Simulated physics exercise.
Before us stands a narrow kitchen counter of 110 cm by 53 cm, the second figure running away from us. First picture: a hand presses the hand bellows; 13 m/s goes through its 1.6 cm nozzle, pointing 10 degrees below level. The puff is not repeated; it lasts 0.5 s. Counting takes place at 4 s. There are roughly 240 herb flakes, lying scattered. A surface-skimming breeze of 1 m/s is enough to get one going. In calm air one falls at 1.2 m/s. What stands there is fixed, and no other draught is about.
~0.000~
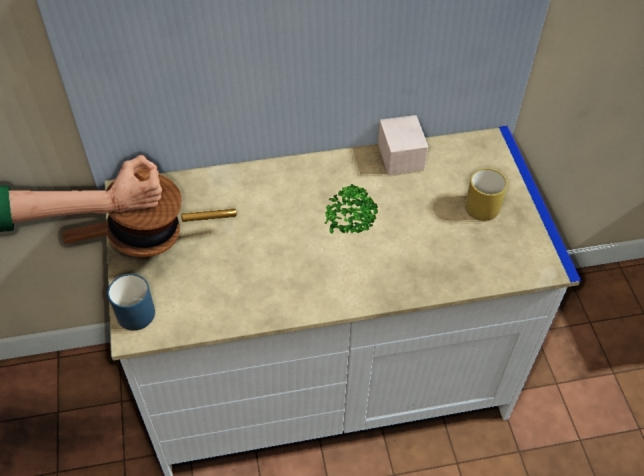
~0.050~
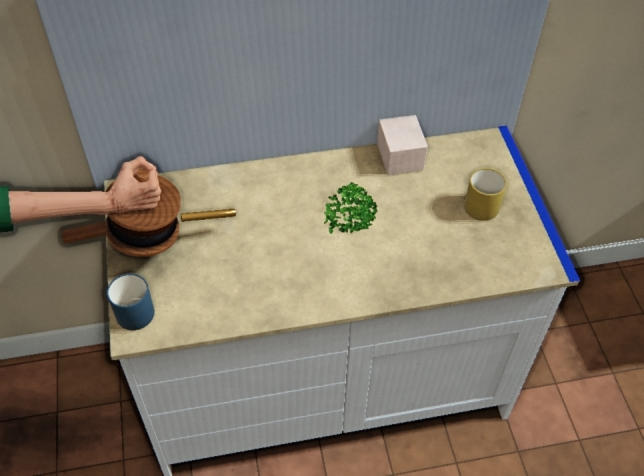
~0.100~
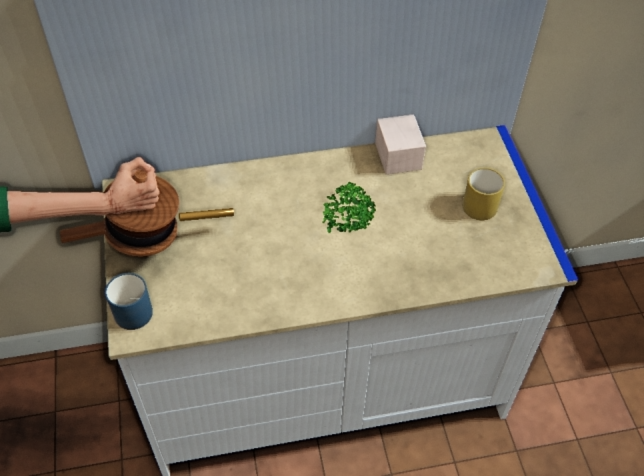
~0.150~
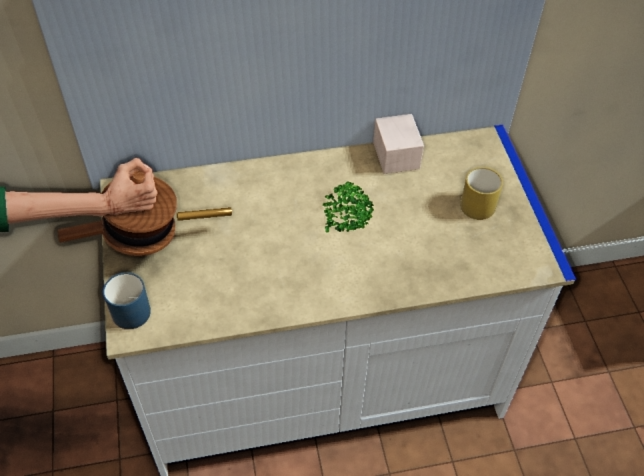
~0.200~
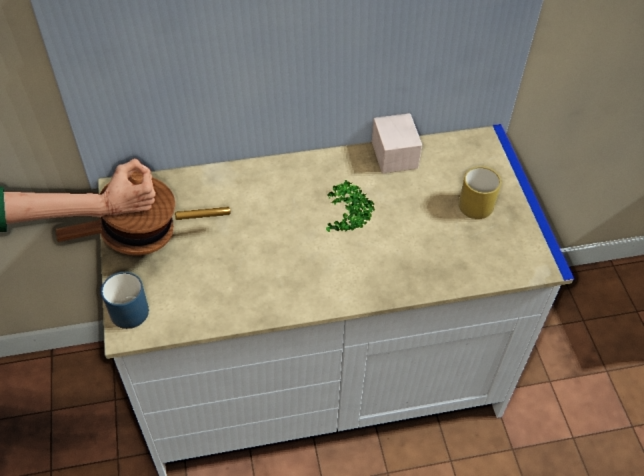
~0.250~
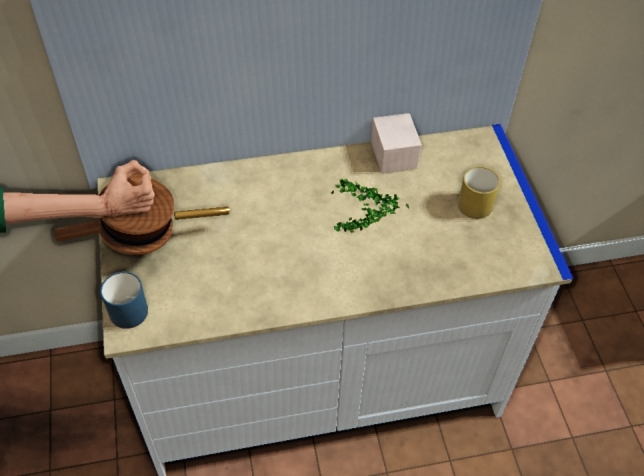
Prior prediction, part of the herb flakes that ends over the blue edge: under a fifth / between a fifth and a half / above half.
Prediction: A fifth to a half.
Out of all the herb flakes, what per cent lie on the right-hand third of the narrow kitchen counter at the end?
Roughly 60 %.
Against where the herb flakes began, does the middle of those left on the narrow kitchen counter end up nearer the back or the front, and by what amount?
It has moved forward by roughly 10 cm.
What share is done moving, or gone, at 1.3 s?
The share is roughly 100 %.
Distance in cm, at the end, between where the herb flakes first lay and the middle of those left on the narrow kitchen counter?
Distance: Approx. 30 cm.
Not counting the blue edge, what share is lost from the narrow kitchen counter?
My best guess is roughly 0 %.
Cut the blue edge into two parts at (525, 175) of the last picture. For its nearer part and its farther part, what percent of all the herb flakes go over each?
Roughly 10 % cross the nearer stretch, while around 20 % cross the farther one.
After 0.8 s, 67 % are still on the top, 33 % are over the blue edge; the middle of those left on the top is near (461, 220).
After 1.3 s, 66 % are still on the top, 34 % are over the blue edge; the middle of those left on the top is near (461, 221).
After 2.2 s, 66 % are still on the top, 34 % are over the blue edge; the middle of those left on the top is near (461, 221).
After 4.0 s, at the end, 34 % are over the blue edge; the middle of those left on the top is near (461, 221).
